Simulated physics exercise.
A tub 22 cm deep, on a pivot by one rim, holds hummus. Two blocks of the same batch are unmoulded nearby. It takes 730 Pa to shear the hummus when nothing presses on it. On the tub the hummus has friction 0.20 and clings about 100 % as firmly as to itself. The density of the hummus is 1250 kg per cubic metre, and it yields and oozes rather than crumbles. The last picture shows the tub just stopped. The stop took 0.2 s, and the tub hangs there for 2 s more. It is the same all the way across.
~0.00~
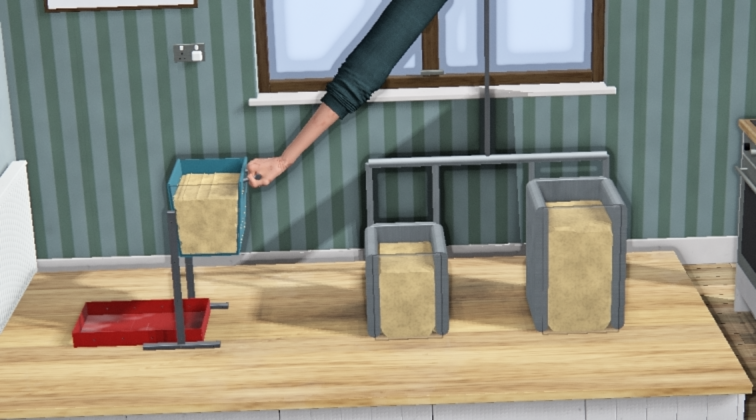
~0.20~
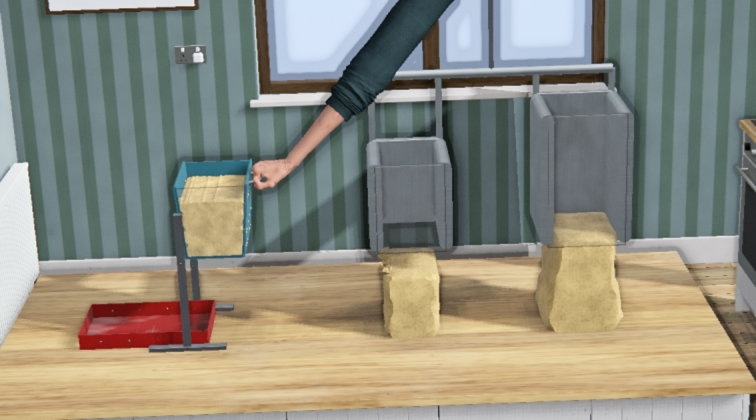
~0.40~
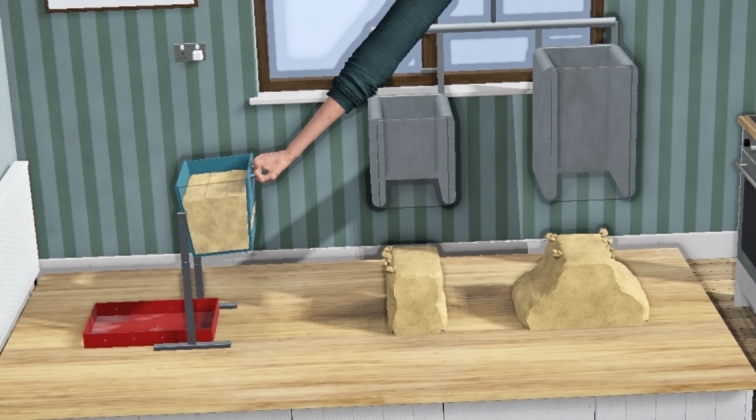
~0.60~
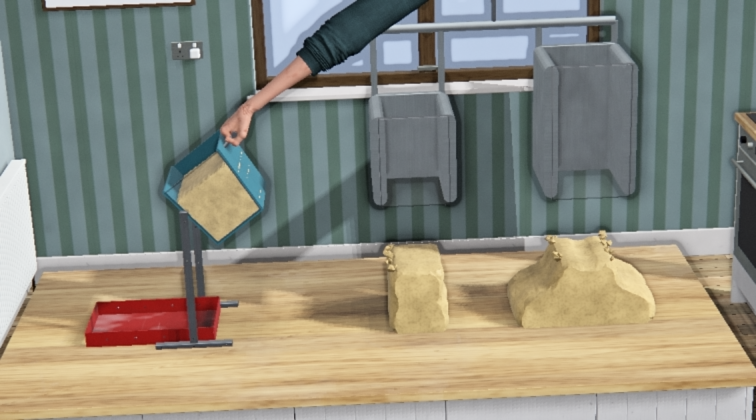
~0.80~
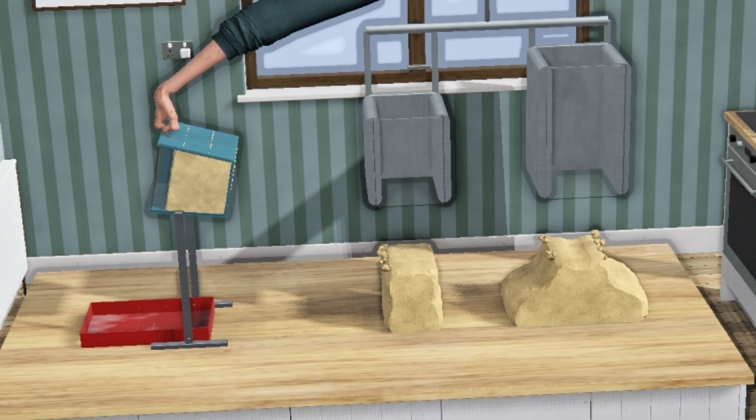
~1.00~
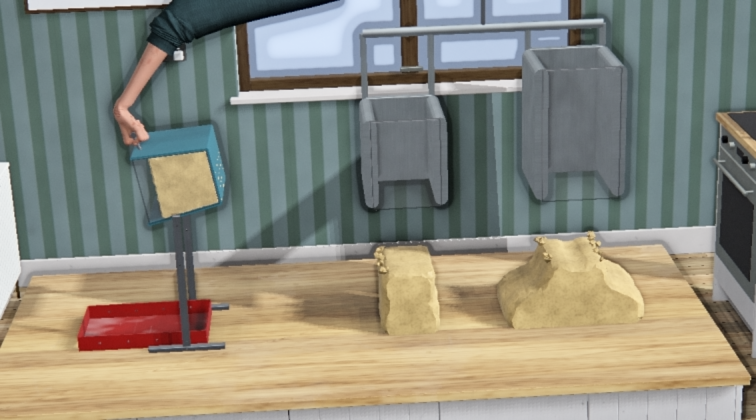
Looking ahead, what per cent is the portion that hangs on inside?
It comes to some 100 %.
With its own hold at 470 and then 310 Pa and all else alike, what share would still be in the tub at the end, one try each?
In that order: 45 %, 30 %.
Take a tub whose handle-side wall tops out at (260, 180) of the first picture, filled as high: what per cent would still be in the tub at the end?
In that case some 40 per cent.
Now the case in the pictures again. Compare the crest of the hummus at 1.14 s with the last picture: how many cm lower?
About 0 cm.
After 1.14 s, the tub is at 100 degrees and holds 100 %.
After 1.31 s, the tub is at 100 degrees and holds 100 %.
After 1.48 s, the tub is at 100 degrees and holds 100 %.
After 1.65 s, the tub is at 100 degrees and holds 100 %.
After 3.00 s, the tub is at 100 degrees and holds 100 %.
